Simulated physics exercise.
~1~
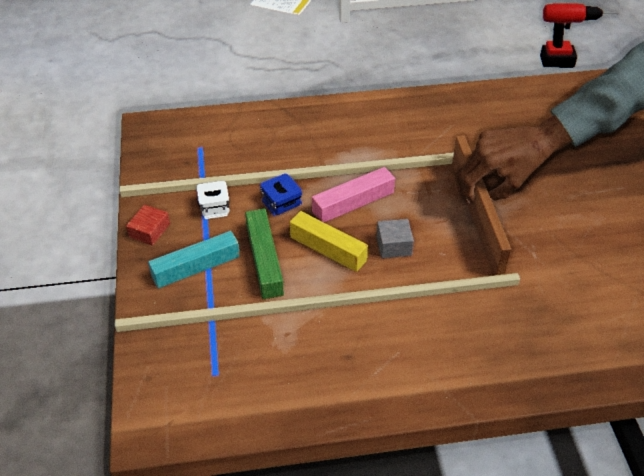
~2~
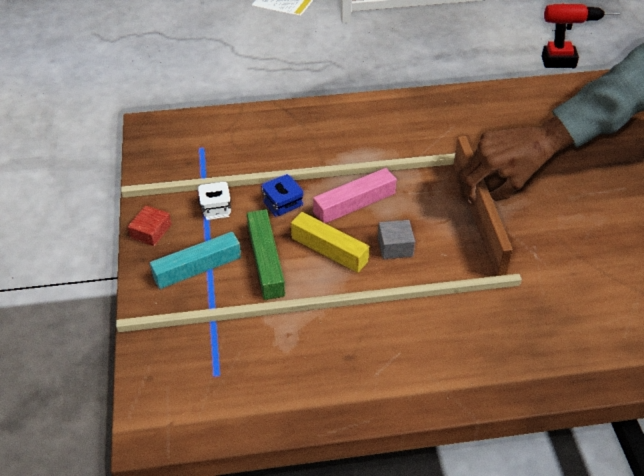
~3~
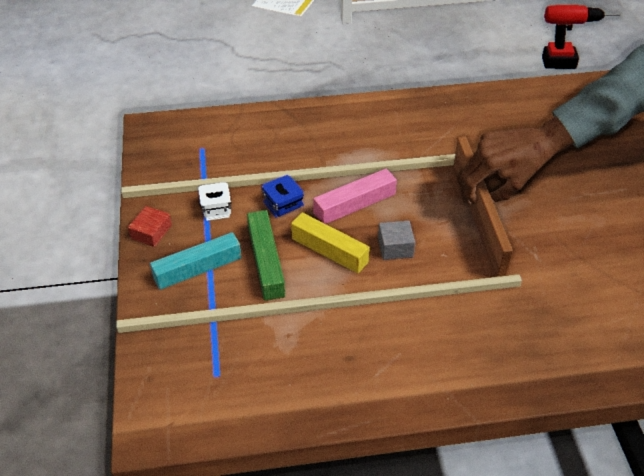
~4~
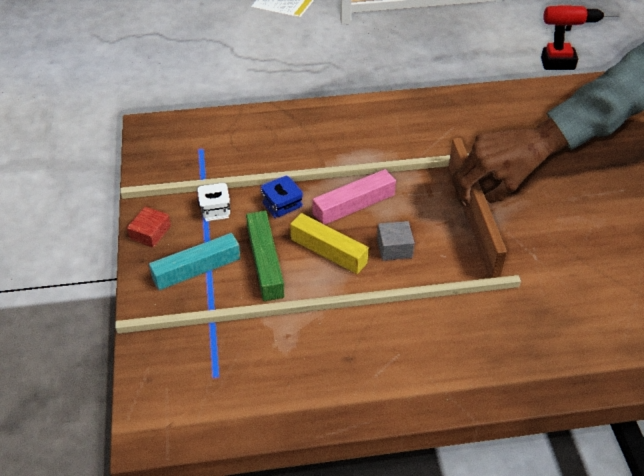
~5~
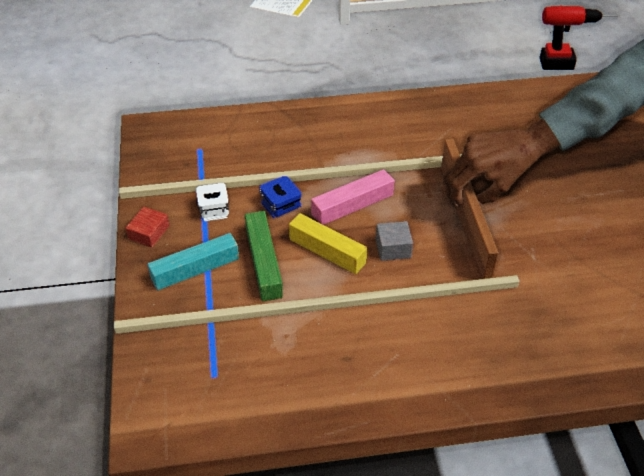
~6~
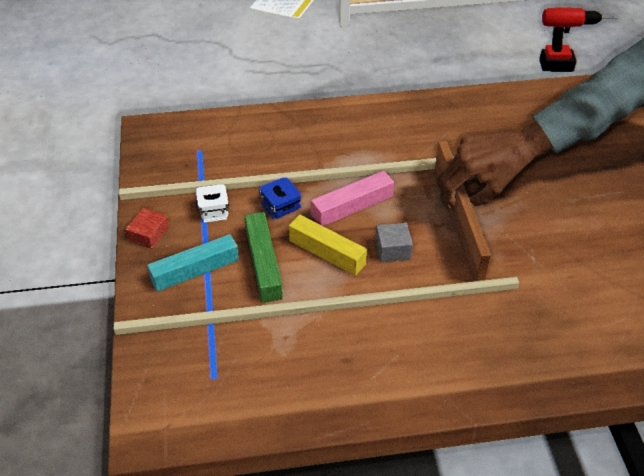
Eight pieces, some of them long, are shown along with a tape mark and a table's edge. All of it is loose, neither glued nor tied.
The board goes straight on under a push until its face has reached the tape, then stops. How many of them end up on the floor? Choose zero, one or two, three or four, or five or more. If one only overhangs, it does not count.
One or two.
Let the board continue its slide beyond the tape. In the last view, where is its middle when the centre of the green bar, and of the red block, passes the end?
With the green bar it sits around (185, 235), with the red block around (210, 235).
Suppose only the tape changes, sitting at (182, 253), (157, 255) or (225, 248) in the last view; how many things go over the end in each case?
Respectively, 2, 4 and 1.
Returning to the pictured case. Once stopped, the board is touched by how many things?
Count: 3.
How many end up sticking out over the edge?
Count: 1.
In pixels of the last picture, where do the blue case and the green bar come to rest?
In the last view, the middles sit near (163, 203) and near (136, 283).
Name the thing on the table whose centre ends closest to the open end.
Result: The green bar.
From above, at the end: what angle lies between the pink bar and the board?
Close to 25°.
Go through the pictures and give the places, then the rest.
In the first picture, red block (148, 225); turquoise bar (195, 259); white case (214, 200); board (479, 203); tape (207, 247).
In the second picture, turquoise bar (196, 260); pink bar (355, 196).
In the third picture, white case (216, 202); grey block (396, 240).
In the fourth picture, red block (149, 227); yellow bar (329, 243).
In the fifth picture, turquoise bar (194, 261); blue case (281, 198).
In the sixth picture, red block (147, 228); turquoise bar (194, 263); white case (213, 204); board (461, 209); tape (206, 250).
Soon after, none off yet; red block at rest near (147, 228); turquoise bar at rest near (194, 263); white case at rest near (213, 204).
Then, none off yet; red block at rest near (147, 228); turquoise bar moved a little near (155, 275); white case moving near (206, 205).
At rest, the number that fall off is one or two; fallen, turquoise bar and red block.
